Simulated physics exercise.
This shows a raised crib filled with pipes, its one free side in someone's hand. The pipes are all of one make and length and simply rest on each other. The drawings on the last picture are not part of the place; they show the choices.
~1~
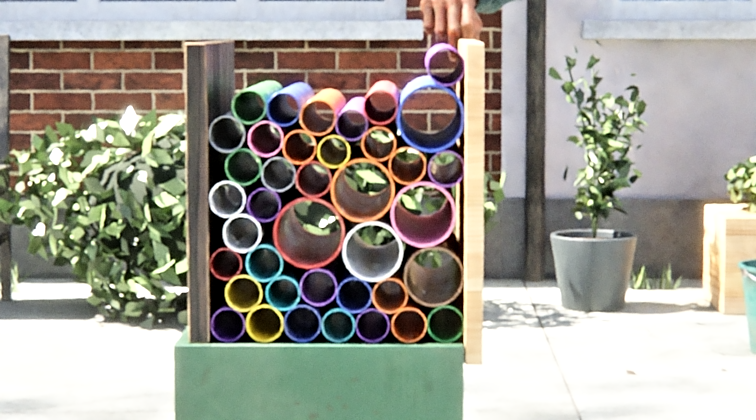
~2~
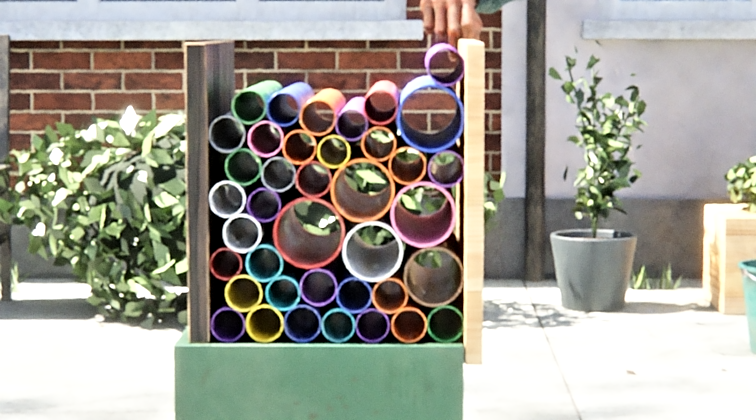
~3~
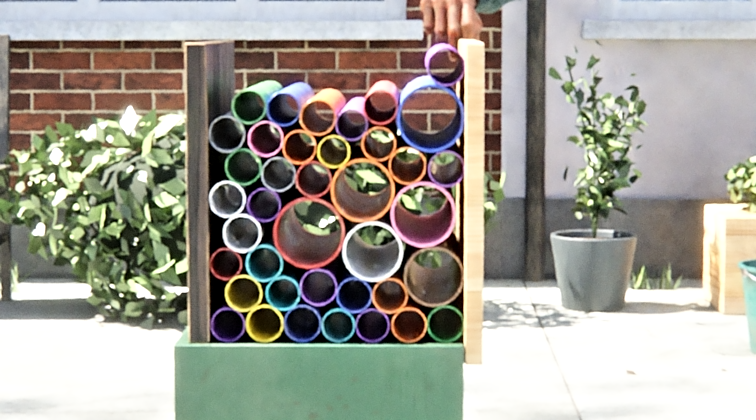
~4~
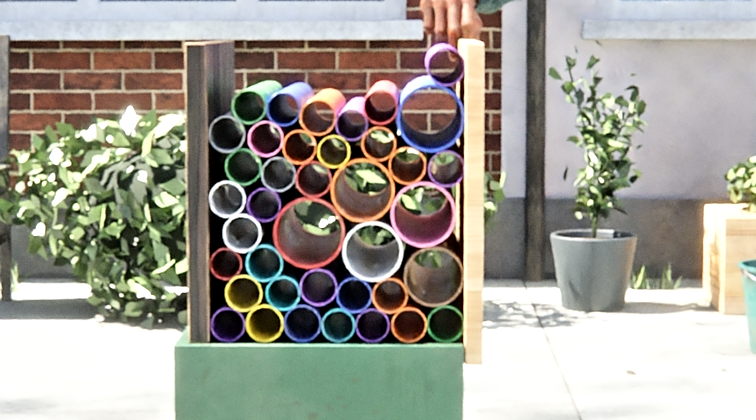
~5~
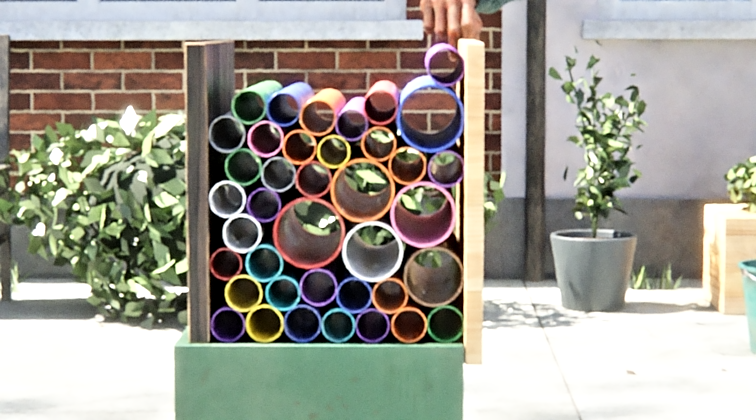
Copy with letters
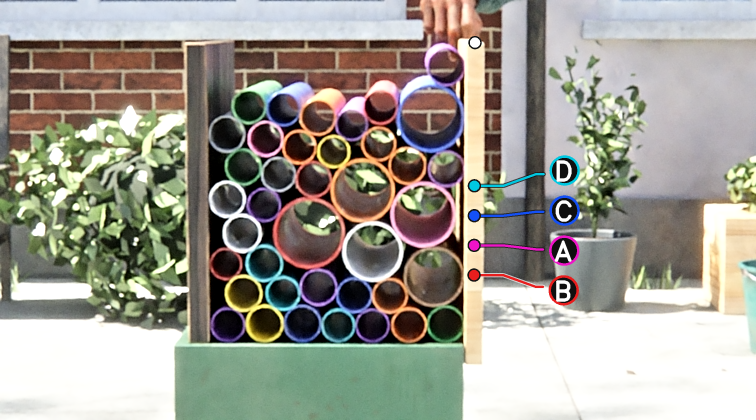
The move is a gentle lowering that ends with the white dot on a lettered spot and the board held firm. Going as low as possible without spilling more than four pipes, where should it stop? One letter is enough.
Stop at D.
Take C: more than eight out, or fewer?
Fewer than eight.
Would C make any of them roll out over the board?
Yes, at C.
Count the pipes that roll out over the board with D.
With D, one.
On the marked copy, A at (474, 245); B at (474, 275); C at (474, 216); D at (474, 186); the white dot at (475, 42).
Following D. Soon after the start, top of the board (466, 108).
Later, top of the board (465, 182).
In the end, top of the board (465, 185), one out over the board.
As for the rest, A five out over the board; B more than four out over the board; C five out over the board.
